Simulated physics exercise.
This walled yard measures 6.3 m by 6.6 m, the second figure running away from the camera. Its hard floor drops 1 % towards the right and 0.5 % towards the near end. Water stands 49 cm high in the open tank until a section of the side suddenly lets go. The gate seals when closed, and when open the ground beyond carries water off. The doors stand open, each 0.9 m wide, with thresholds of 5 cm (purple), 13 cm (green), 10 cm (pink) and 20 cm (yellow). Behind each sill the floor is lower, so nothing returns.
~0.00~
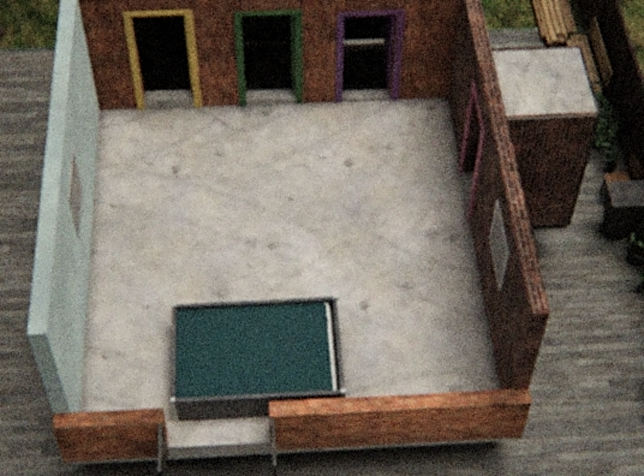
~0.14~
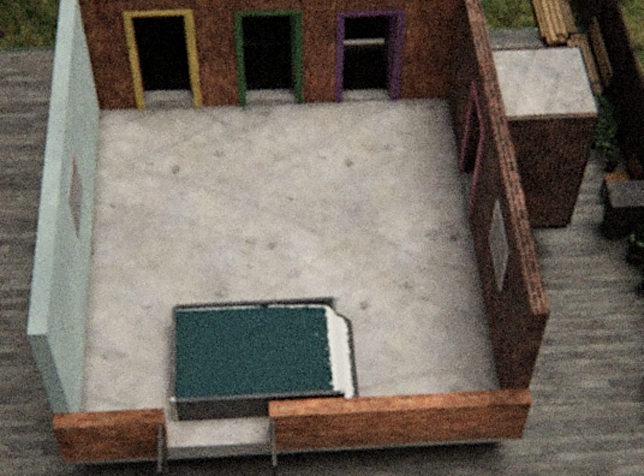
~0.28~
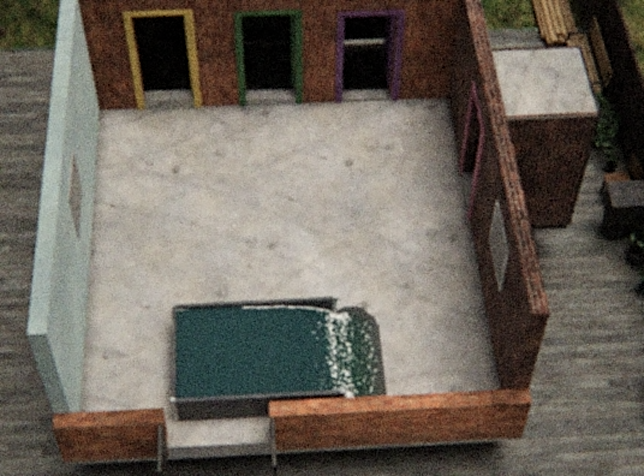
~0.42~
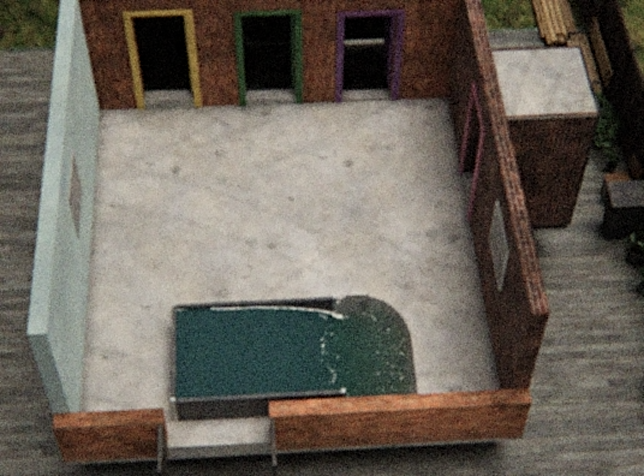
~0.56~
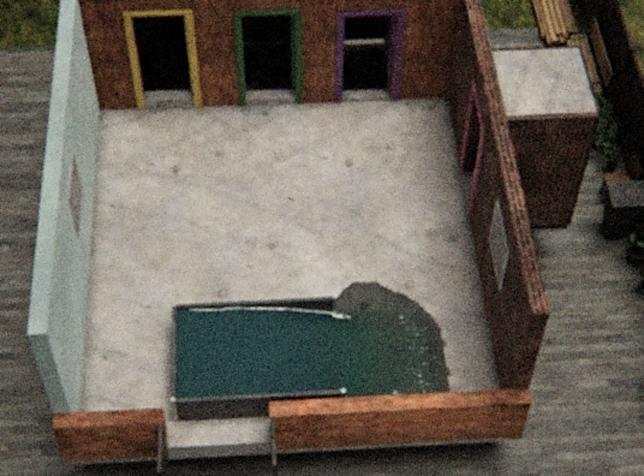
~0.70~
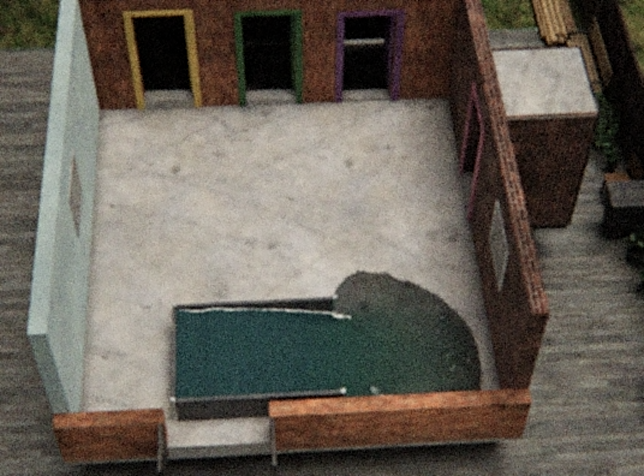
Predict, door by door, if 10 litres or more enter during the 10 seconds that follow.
Within that time: At the purple door it passes the limit; at the green door it stays under the limit; at the pink door it keeps below the limit; at the yellow door it stays under the limit.
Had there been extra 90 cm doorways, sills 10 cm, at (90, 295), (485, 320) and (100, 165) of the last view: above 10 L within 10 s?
In turn: Under, above, below.
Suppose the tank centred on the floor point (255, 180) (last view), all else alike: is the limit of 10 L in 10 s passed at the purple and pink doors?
Against that limit: Purple over, pink over.
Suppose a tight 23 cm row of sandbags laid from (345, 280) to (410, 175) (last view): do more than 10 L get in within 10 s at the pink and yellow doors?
Then: Pink past it, yellow below.
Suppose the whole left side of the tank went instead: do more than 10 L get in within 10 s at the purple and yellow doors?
Then: Purple not over, yellow below.
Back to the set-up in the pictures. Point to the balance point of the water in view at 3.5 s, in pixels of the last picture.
Around (388, 324).
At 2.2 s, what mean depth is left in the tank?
Roughly 20 cm on average.
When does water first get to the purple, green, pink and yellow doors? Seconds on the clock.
Arrival: Purple 3.8 s, green 5.0 s, pink 2.0 s, yellow 6.0 s.
After 1.4 s water covers 15 % of the floor and is deepest (38 cm) near (492, 406); purple door not reached, green door not reached, pink door not reached, yellow door not reached.
After 2.2 s water covers 20 % of the floor and is deepest (39 cm) near (492, 406); purple door not reached, green door not reached, pink door 3 cm at the sill, 0 L in, yellow door not reached.
After 3.5 s water covers 30 % of the floor and is deepest (26 cm) near (494, 416); purple door not reached, green door not reached, pink door 10 cm at the sill, 0 L in, yellow door not reached.
After 6.0 s water covers 60 % of the floor and is deepest (16 cm) near (445, 132); purple door 14 cm at the sill, 68 L in, green door 9 cm at the sill, 0 L in, pink door 7 cm at the sill, 0 L in, yellow door 2 cm at the sill, 0 L in.
After 10.0 s water covers 80 % of the floor and is deepest (9 cm) near (435, 195); purple door 7 cm at the sill, 131 L in, green door 5 cm at the sill, 0 L in, pink door 8 cm at the sill, 0 L in, yellow door 3 cm at the sill, 0 L in.
